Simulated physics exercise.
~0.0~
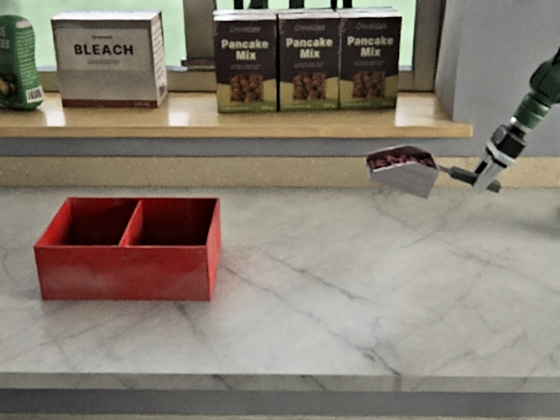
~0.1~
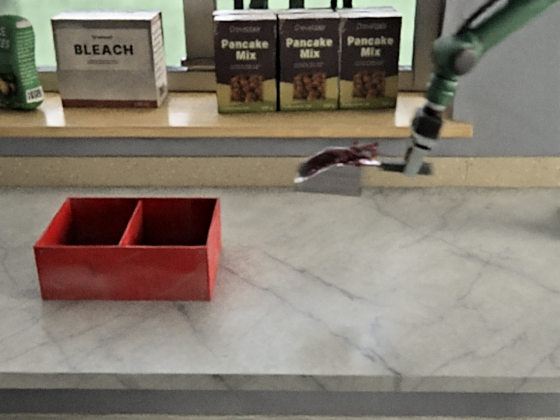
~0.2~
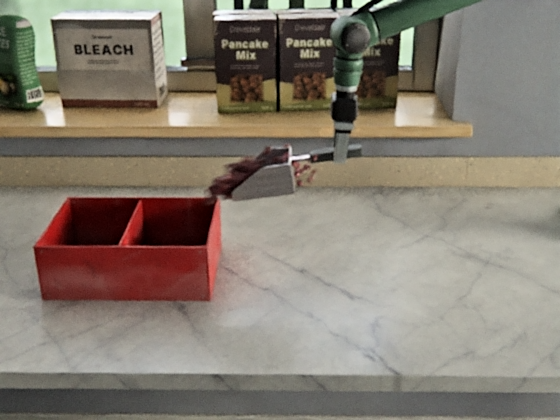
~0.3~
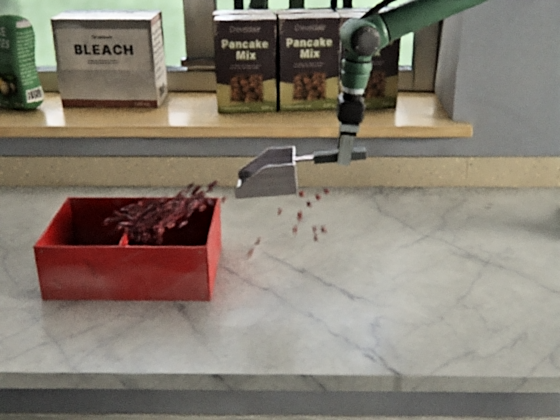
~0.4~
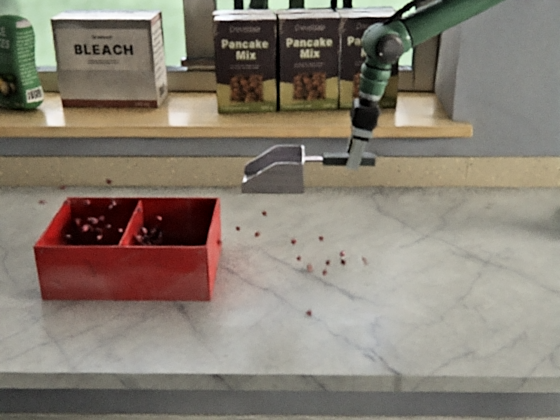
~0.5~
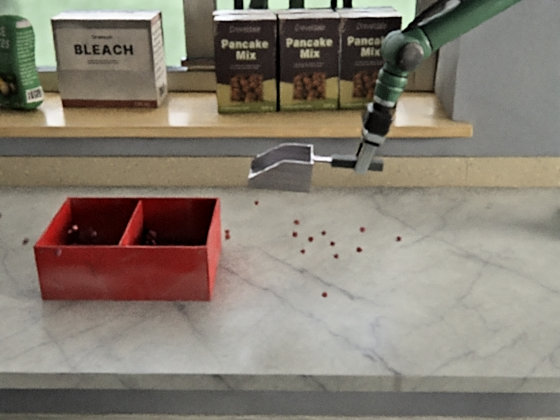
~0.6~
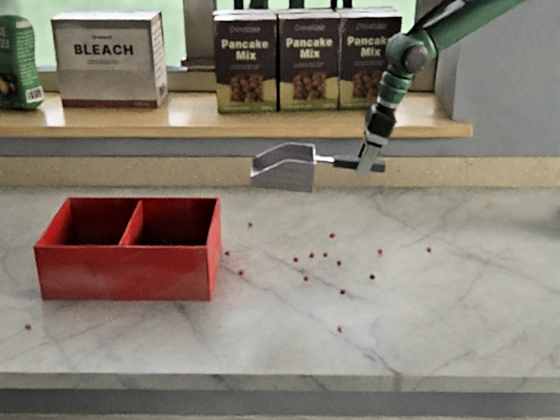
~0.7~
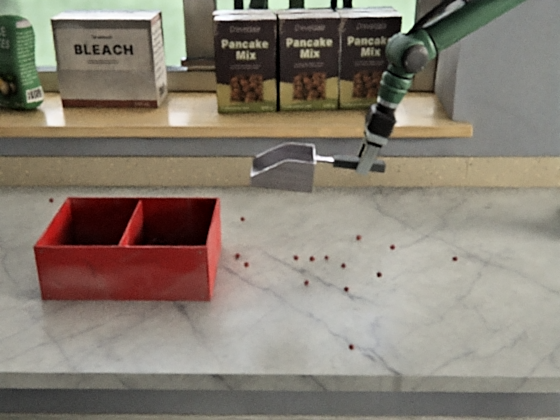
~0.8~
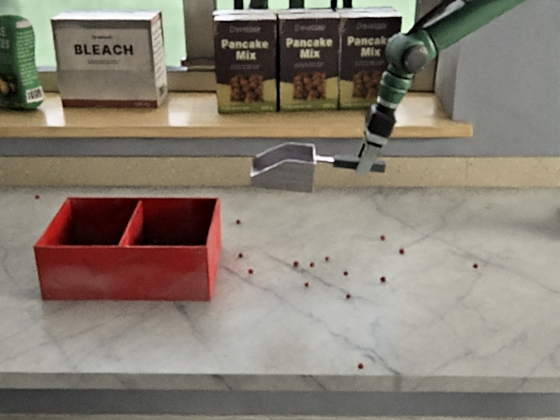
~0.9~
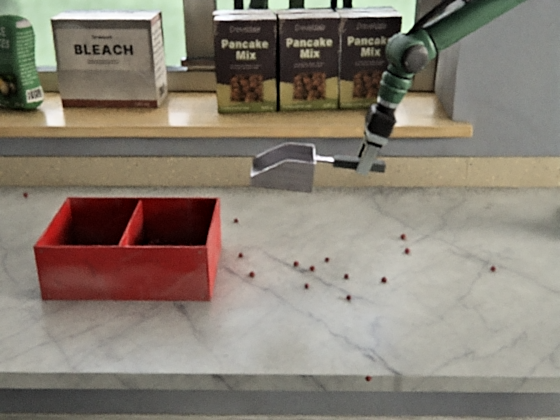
A green robot arm carried a scoop of dark red beads left across a marble counter and tipped them into a divided red bin, then drew back slightly to the right, leaving stray beads scattered over the countertop as it stopped.
